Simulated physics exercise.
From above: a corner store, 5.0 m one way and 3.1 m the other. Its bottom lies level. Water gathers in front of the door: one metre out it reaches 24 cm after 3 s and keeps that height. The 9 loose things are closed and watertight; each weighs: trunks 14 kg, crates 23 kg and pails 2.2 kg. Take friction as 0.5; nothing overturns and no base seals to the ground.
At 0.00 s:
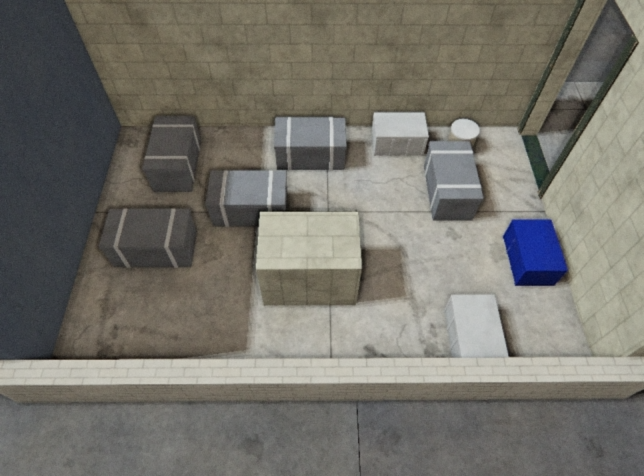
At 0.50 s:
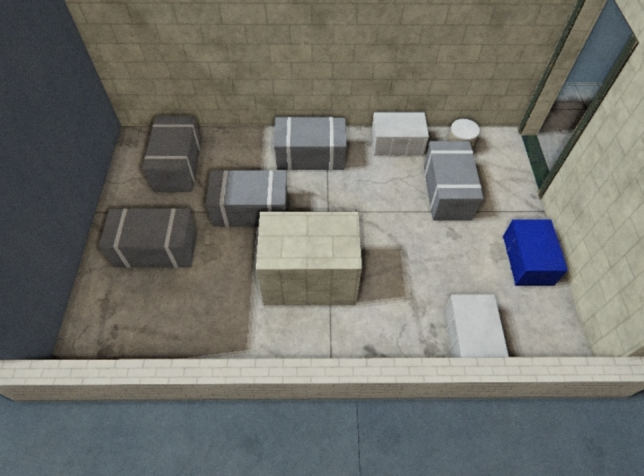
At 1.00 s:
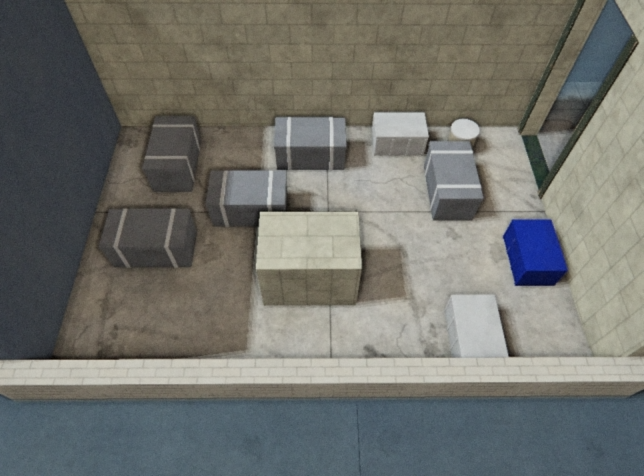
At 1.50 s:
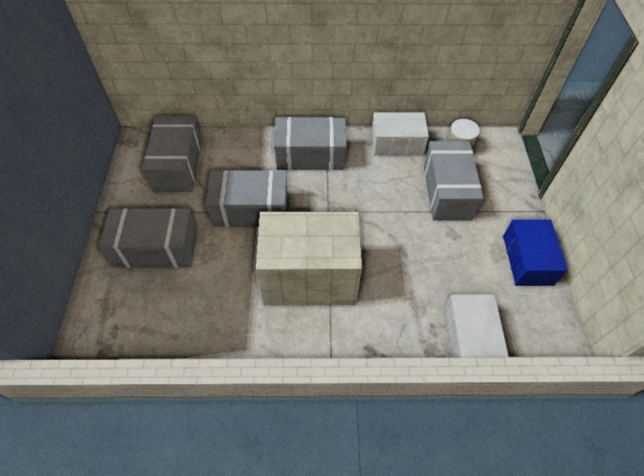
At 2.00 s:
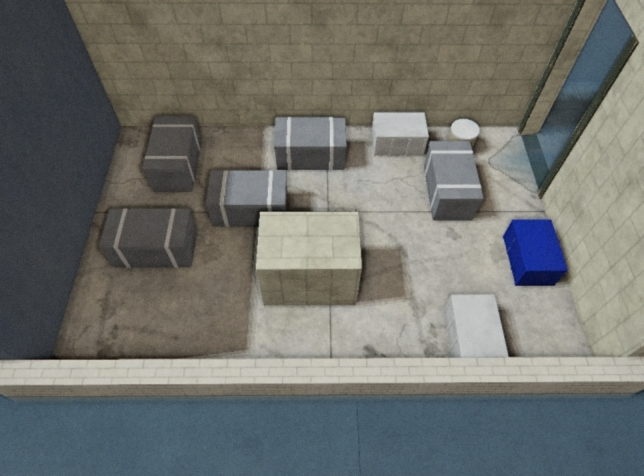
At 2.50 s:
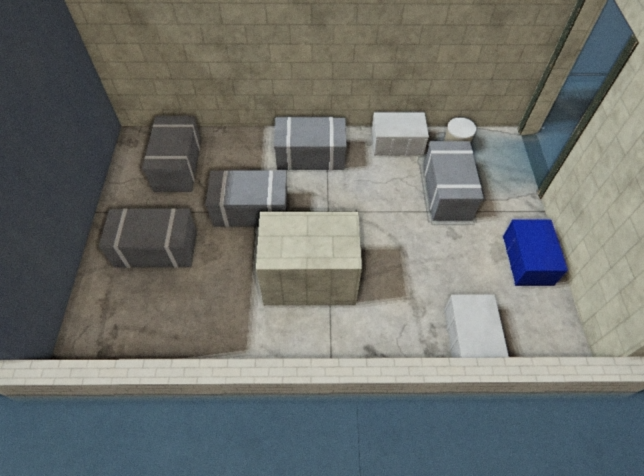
Water gathered outside the doorway and along the front wall, then crept in across the back right corner of the floor, while the grey, white and blue crates all seemed to stay put.
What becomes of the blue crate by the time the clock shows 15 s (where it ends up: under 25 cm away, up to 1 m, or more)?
The blue crate is nudged along.
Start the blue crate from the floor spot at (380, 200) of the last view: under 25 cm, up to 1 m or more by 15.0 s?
It ends far away.
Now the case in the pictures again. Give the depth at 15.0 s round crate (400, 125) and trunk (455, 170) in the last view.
Roughly 16 and 15 cm.
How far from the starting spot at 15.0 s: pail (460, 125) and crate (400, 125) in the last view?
In turn: 400 cm, 250 cm.
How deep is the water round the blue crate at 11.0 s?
About 3 cm.
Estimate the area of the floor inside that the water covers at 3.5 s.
About 3.5 m2.
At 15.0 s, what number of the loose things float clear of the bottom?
At that moment 9.
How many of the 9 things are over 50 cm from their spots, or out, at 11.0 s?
By then 7.
After 3.5 s the blue crate is near (539, 244), 0.0 m from its start, aground; 1 afloat.
After 6.8 s the blue crate is near (539, 244), 0.0 m from its start, aground; 5 afloat.
After 11.0 s the blue crate is near (539, 244), 0.0 m from its start, aground; 7 afloat.
After 15.0 s the blue crate is near (539, 201), 0.5 m from its start, afloat; 9 afloat.
